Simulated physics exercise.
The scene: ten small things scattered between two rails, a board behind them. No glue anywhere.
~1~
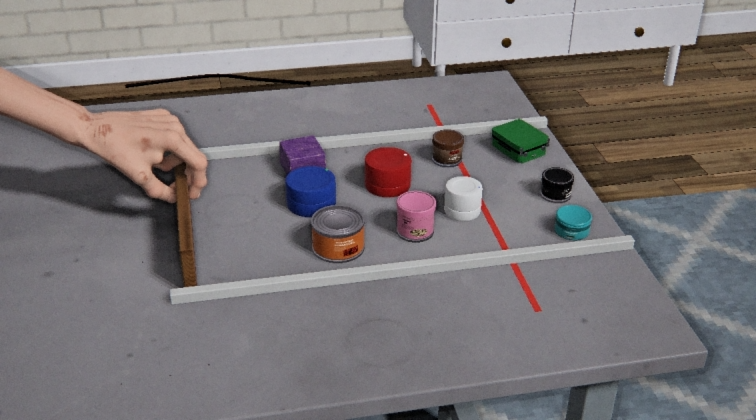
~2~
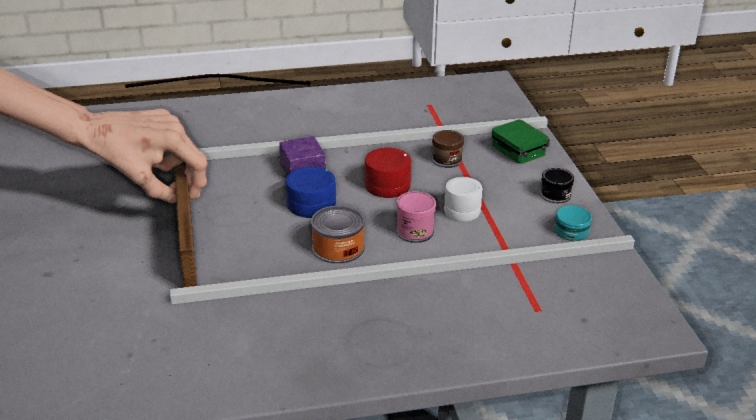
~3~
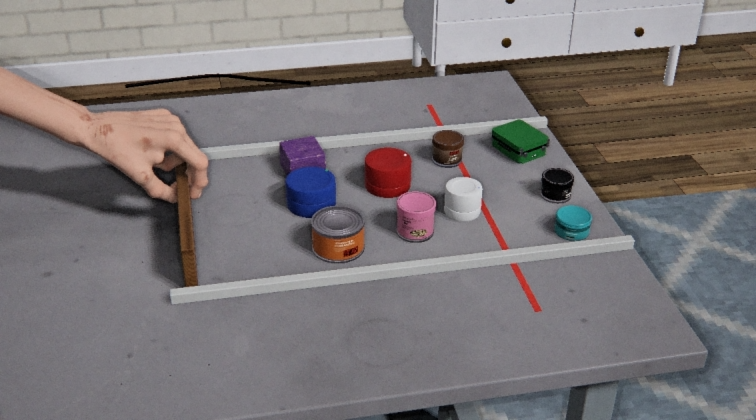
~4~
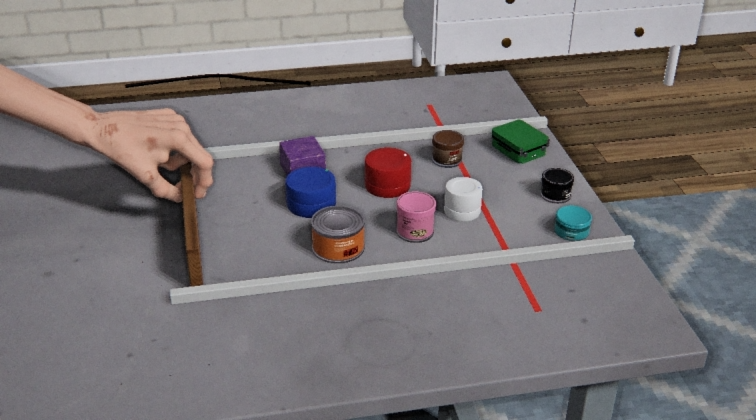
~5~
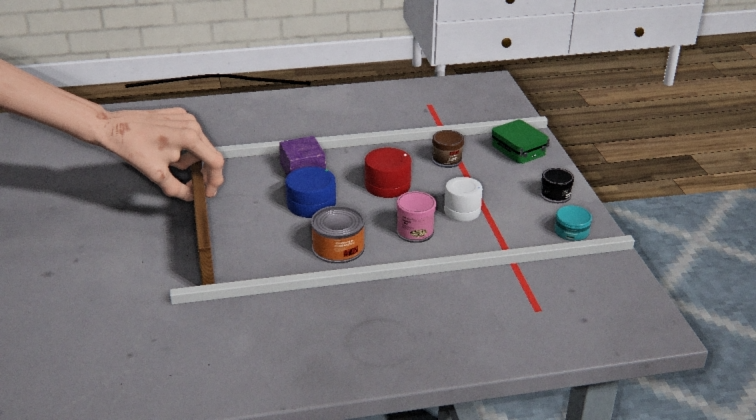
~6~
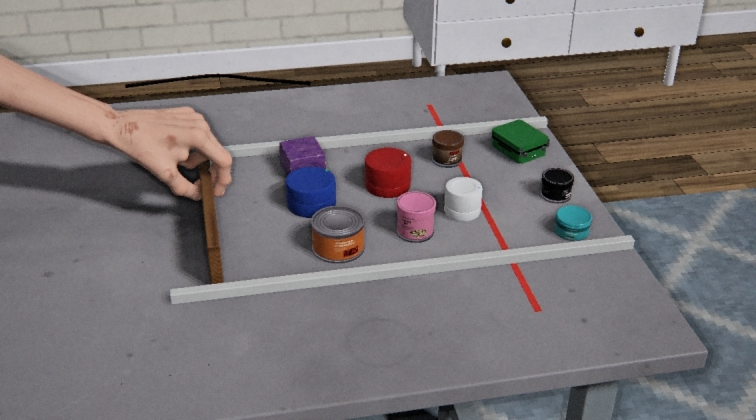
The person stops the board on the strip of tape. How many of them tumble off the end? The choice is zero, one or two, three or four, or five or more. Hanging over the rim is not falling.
In the end the number that fall off is zero.
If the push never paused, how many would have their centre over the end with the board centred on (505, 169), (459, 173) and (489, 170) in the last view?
The counts: 1, 0 and 0.
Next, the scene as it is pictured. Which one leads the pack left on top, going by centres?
That is the green case.
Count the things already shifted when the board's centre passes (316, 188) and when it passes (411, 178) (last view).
3 and 7.
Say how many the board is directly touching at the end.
In contact: 3.
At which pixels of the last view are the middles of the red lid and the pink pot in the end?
The red lid at (519, 154), the pink pot at (558, 204).
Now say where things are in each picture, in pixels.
The first picture shows black pot (557, 185); turquoise tub (573, 223); green case (519, 143); board (184, 202); tape (475, 192).
The second picture shows turquoise tub (573, 223); red lid (388, 172).
The third picture shows green case (519, 143); brown tin (448, 149).
The fourth picture shows black pot (557, 185); board (190, 201).
The fifth picture shows turquoise tub (573, 223); pink pot (416, 217).
The sixth picture shows black pot (557, 185); turquoise tub (573, 223); green case (519, 143); board (209, 199); tape (475, 192).
A little later, none off yet; black pot at rest near (557, 185); turquoise tub at rest near (573, 223); green case at rest near (519, 143).
When it is over, the number that fall off is zero.
